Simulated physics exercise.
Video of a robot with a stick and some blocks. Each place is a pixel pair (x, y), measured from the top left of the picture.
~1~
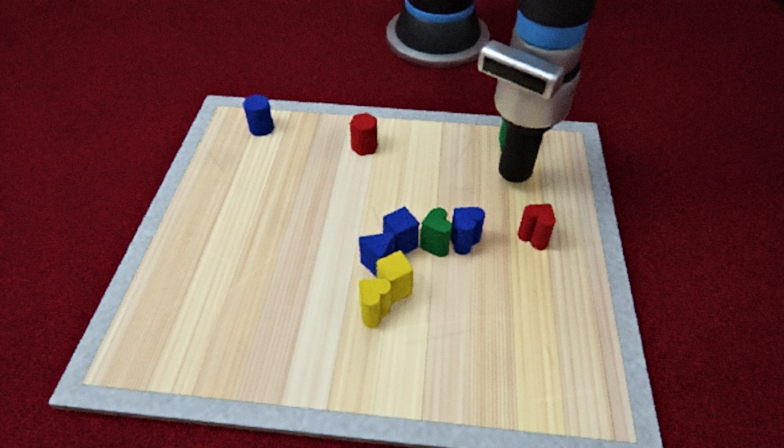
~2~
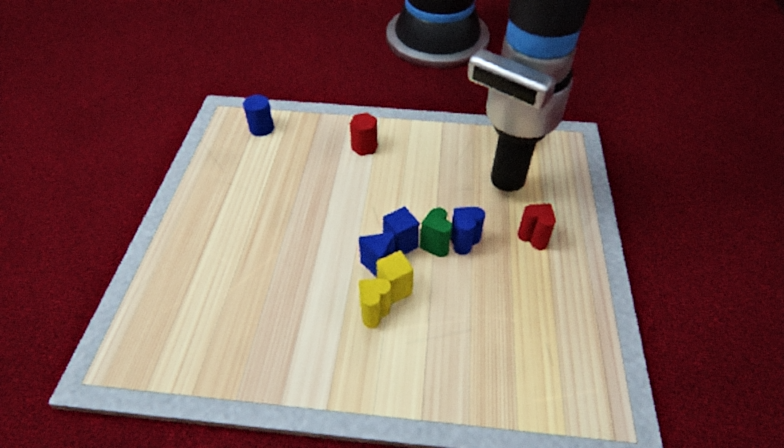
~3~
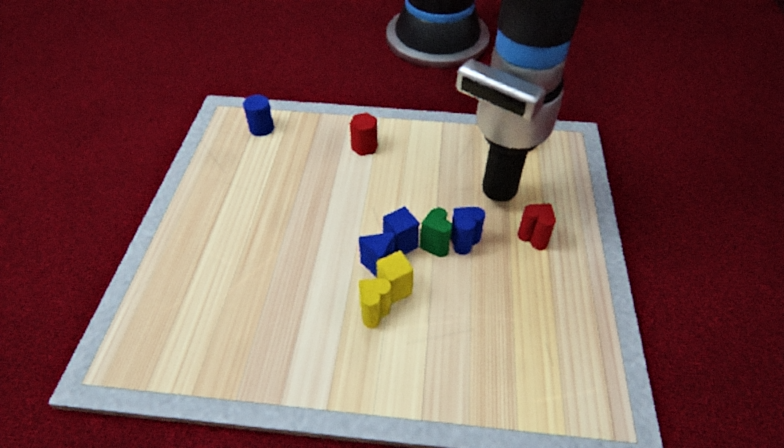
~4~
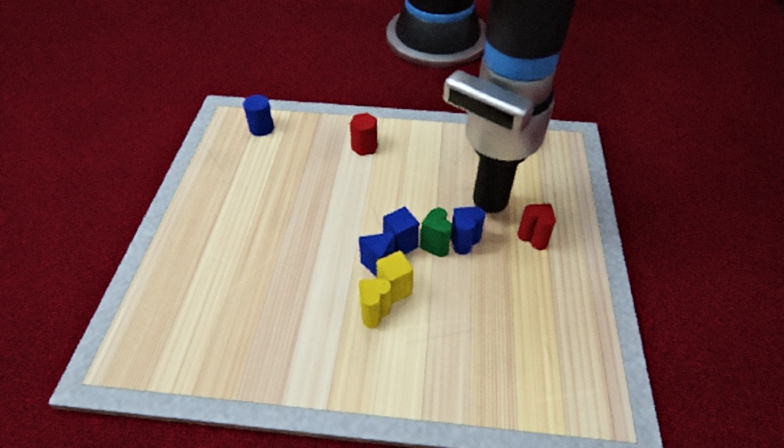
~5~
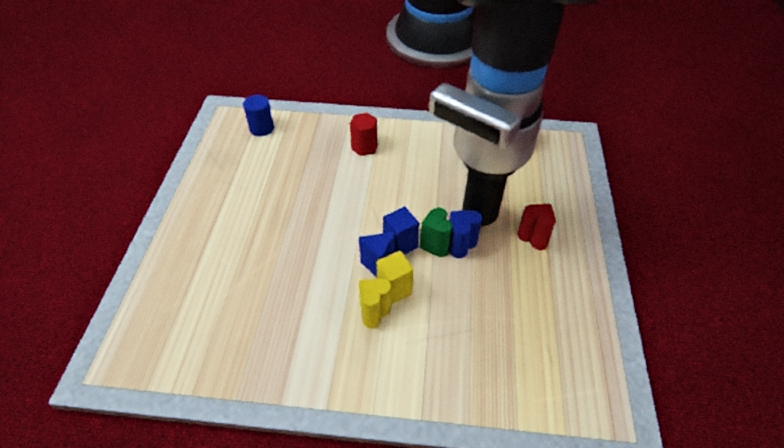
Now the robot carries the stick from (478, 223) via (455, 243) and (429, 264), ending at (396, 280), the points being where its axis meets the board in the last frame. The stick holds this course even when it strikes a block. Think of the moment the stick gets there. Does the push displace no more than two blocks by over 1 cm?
No
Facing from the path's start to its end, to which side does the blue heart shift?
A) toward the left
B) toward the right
A - toward the left.
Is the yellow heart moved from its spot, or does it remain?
Once the stick is done, the yellow heart is in a new spot.
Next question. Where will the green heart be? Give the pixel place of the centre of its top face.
By then it is at (365, 247).
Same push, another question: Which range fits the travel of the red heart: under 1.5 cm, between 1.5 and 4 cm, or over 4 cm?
Within 1.5 cm.
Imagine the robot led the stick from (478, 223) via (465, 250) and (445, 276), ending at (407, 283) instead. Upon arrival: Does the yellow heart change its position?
Yes
The first path, step by step. One third of the way, stick at (455, 234); blue triangular piece at (369, 245), turned 20° anticlockwise; green heart at (426, 228), turned 20° clockwise; blue heart at (456, 244).
Two thirds of the way, stick at (429, 255); blue triangular piece at (365, 244), turned 45° anticlockwise; yellow square piece at (392, 268), turned 15° anticlockwise; green heart at (399, 243); blue heart at (446, 265), turned 30° anticlockwise.
At the end, stick at (396, 271); yellow heart at (367, 303); blue triangular piece at (338, 244), turned 45° anticlockwise; yellow square piece at (369, 280), turned 65° anticlockwise; green heart at (365, 247), turned 35° clockwise; blue heart at (446, 266), turned 30° anticlockwise; red heart still.
